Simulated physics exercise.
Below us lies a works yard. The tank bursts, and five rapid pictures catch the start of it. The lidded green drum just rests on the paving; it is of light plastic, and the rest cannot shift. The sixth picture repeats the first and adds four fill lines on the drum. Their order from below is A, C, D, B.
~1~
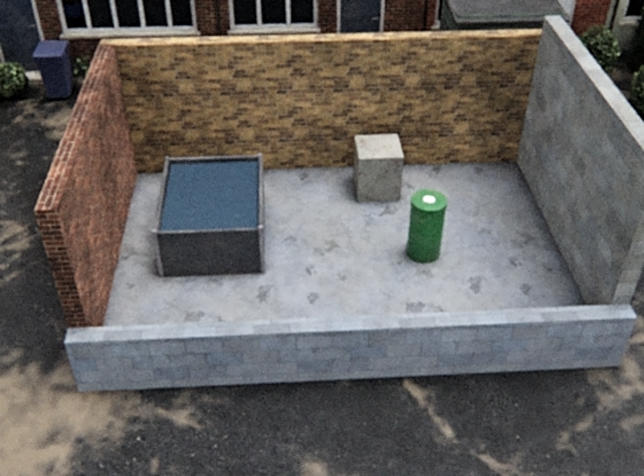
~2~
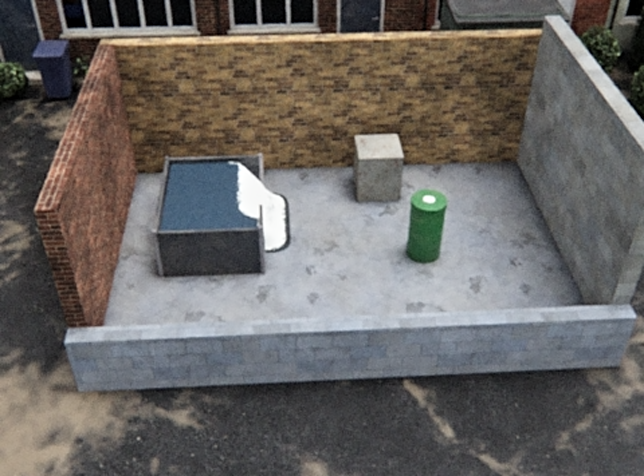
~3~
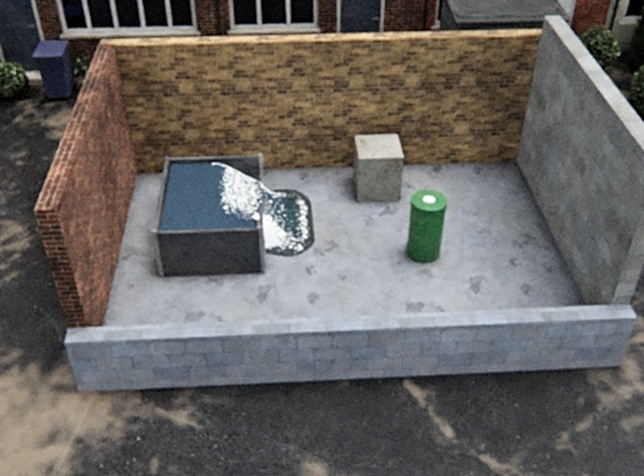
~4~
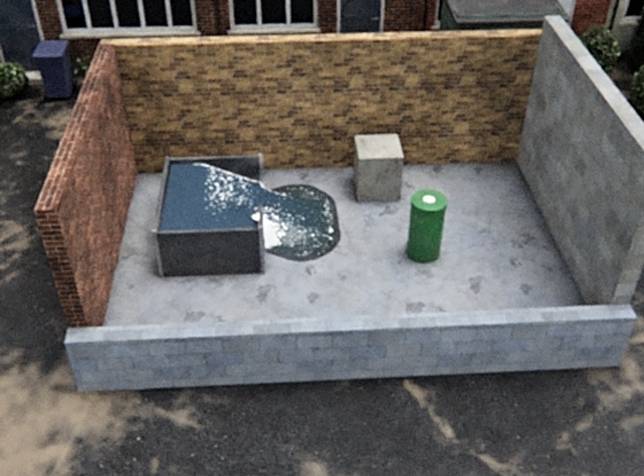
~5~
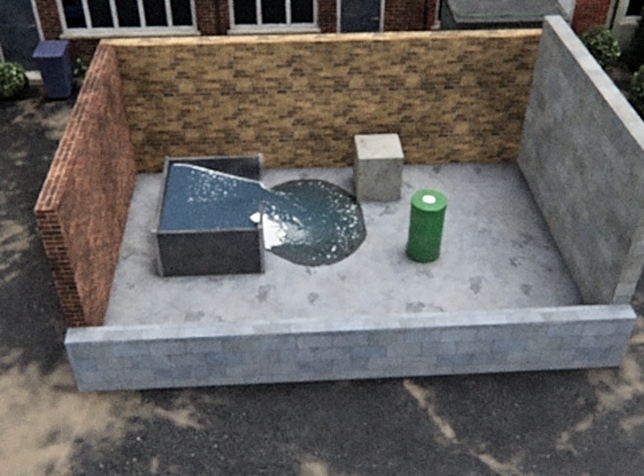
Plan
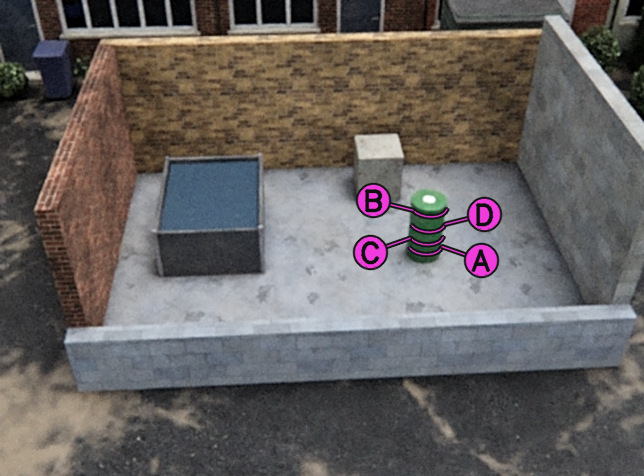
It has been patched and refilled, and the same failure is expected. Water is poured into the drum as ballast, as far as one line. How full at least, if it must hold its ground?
C is the one.
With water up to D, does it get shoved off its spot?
No, not at all.
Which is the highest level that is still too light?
Level A.
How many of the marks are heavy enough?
Three.
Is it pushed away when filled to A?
Yes, it does.
In magenta, A at (427, 254); B at (432, 216); C at (428, 244); D at (430, 232); from the bottom up A, C, D, B.
For level A, it is pushed about its own width away.
For level B, it does not move.
For level C, it does not move.
For level D, it does not move.
